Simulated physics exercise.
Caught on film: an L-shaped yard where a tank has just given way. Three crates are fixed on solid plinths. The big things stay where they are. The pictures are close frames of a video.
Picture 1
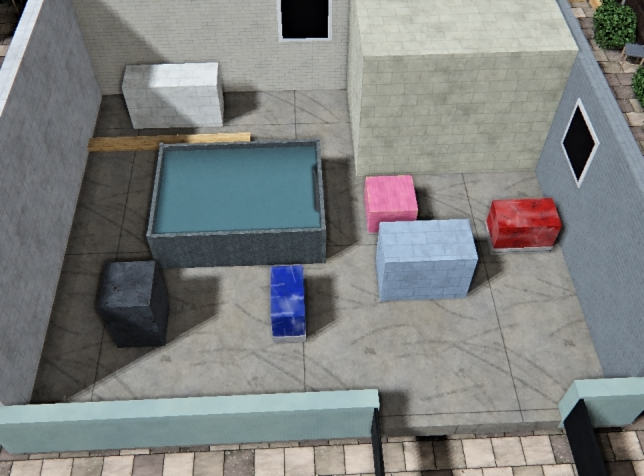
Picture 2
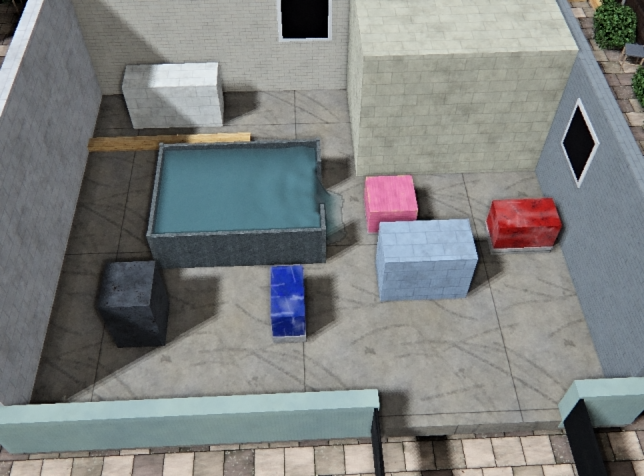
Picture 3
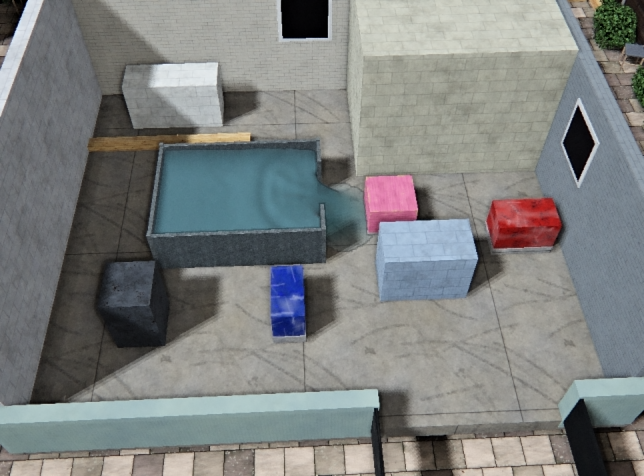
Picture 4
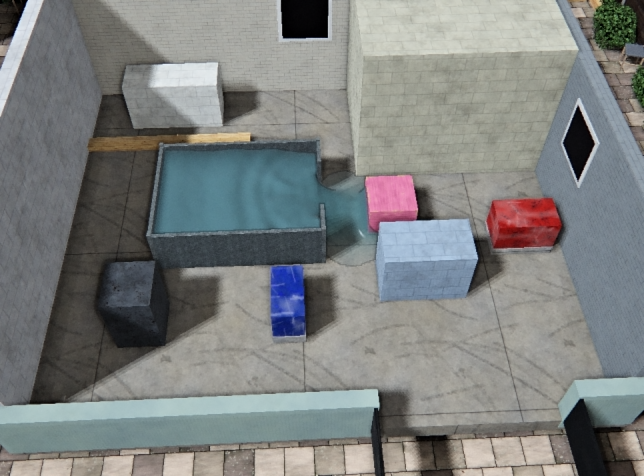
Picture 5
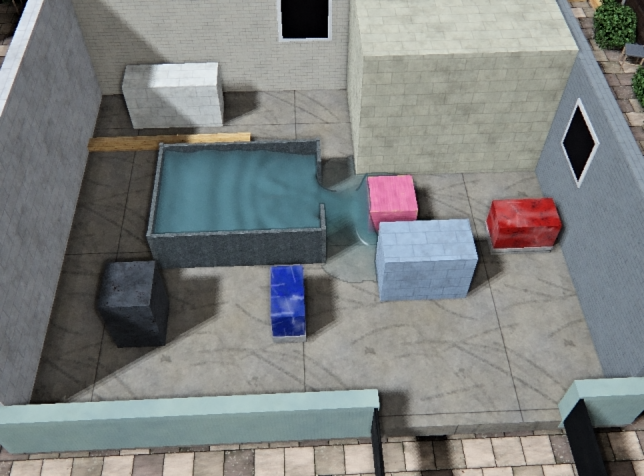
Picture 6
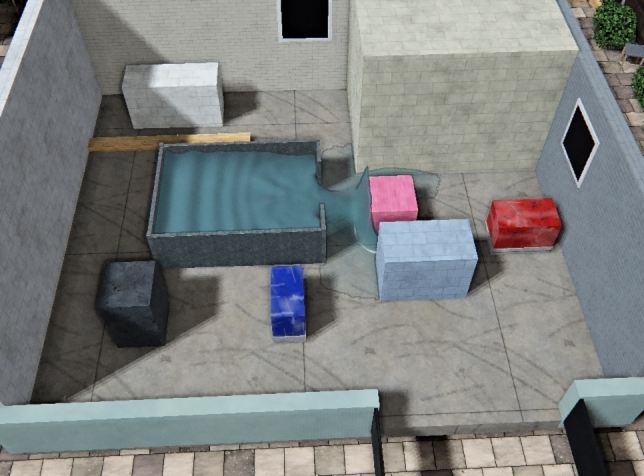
At the start, a dark-walled tank full of still water stands in a paved yard among colored blocks. Water then pours from a gap in its right side and spreads across the paving to the pink block, rippling the tank's surface, and finally runs around behind that block and beside the pale blue one.
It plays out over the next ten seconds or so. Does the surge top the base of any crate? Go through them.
The pink crate gets wet; the blue crate stays dry; the red crate gets wet.
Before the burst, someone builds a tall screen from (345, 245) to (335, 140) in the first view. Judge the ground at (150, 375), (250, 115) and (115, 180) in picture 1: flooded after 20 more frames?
As listed: Not flooded, under water, not flooded.
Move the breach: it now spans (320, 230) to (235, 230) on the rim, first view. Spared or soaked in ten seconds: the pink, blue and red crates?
Pink crate is topped, blue crate is wetted, red crate escapes it.
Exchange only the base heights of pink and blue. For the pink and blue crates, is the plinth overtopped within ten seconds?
Pink is soaked, blue is soaked.
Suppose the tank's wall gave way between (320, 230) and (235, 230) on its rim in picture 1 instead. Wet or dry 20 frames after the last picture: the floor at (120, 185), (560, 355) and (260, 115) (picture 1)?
In turn: No water, awash, no water.
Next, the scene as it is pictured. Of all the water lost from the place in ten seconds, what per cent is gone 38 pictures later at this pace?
Close to 55 %.
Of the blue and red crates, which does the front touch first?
First comes the red-painted one.
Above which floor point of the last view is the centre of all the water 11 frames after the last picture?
Around (299, 218).
A moment on, water covers 20 % of the floor; the pink crate water round its plinth, the blue crate not reached, the red crate water round its plinth.
Next, water covers 40 % of the floor; the pink crate water round its plinth, the blue crate water round its plinth, the red crate water round its plinth.
Then, water covers 55 % of the floor; the pink crate water round its plinth, the blue crate water round its plinth, the red crate water round its plinth.
Later, water covers 75 % of the floor; the pink crate water round its plinth, the blue crate water round its plinth, the red crate water round its plinth.
In the end, water covers 95 % of the floor; the pink crate was topped, the blue crate stayed above the water, the red crate was topped.
